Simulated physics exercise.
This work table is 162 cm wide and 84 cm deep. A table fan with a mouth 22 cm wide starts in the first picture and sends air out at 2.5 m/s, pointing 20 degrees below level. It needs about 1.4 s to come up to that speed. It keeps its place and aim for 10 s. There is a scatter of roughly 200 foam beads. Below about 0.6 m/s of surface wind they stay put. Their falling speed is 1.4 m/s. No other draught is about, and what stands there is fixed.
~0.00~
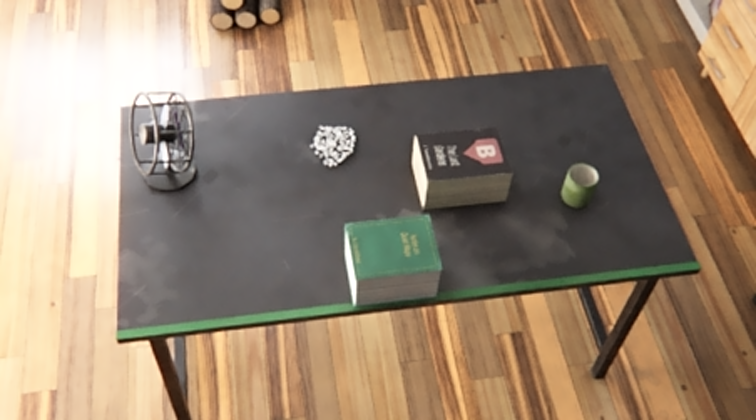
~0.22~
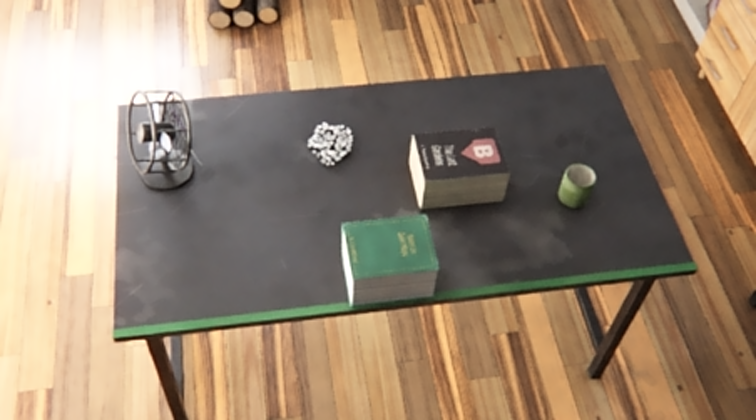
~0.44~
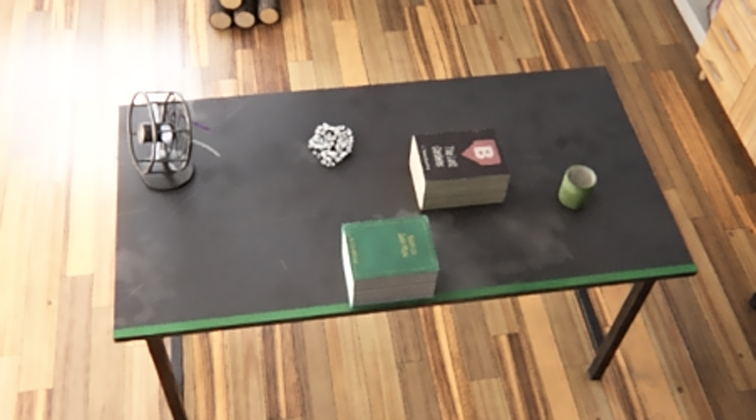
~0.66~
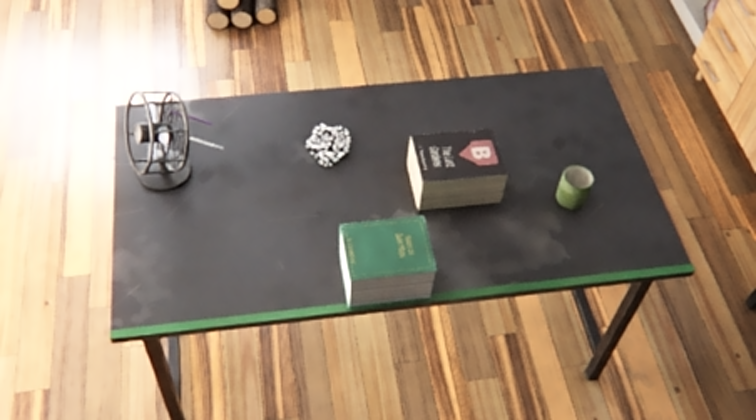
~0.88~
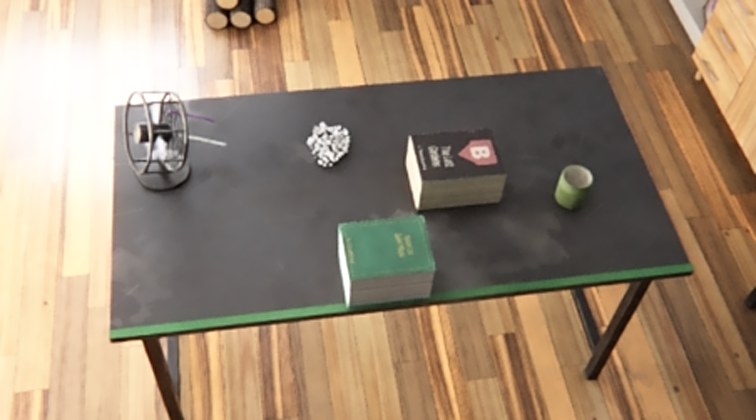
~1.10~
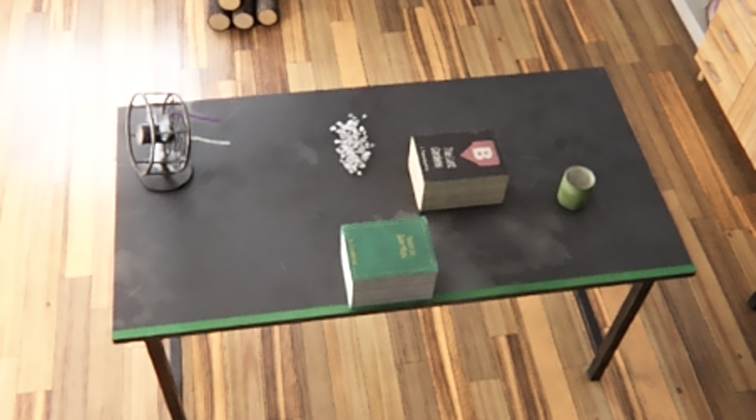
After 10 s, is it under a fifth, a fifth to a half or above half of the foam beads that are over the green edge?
Of the foam beads, under a fifth end over the green edge.
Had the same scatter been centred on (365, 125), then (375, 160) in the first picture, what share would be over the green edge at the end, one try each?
In turn about 0 %, 10 %.
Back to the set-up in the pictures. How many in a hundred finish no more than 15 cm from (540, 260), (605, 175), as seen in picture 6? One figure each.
In turn about 2 %, 15 %.
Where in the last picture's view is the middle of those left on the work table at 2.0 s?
At about (616, 157).
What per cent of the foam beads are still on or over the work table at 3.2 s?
About 30 %.
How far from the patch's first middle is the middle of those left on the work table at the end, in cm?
Roughly 80 cm.
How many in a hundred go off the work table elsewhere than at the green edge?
Near 70 %.
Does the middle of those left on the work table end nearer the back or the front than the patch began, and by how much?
Towards the front, some 20 cm.
After 2.0 s, 89 % are on the move or not yet settled, 0 % are over the green edge; the middle of those still in play is near (623, 146).
After 3.2 s, 28 % are on the move or not yet settled, 2 % are over the green edge; the middle of those still in play is near (582, 173).
After 5.5 s, 21 % are on the move or not yet settled, 4 % are over the green edge; the middle of those still in play is near (582, 173).
After 10.0 s, at the end, 6 % are over the green edge; the middle of those still in play is near (592, 175).
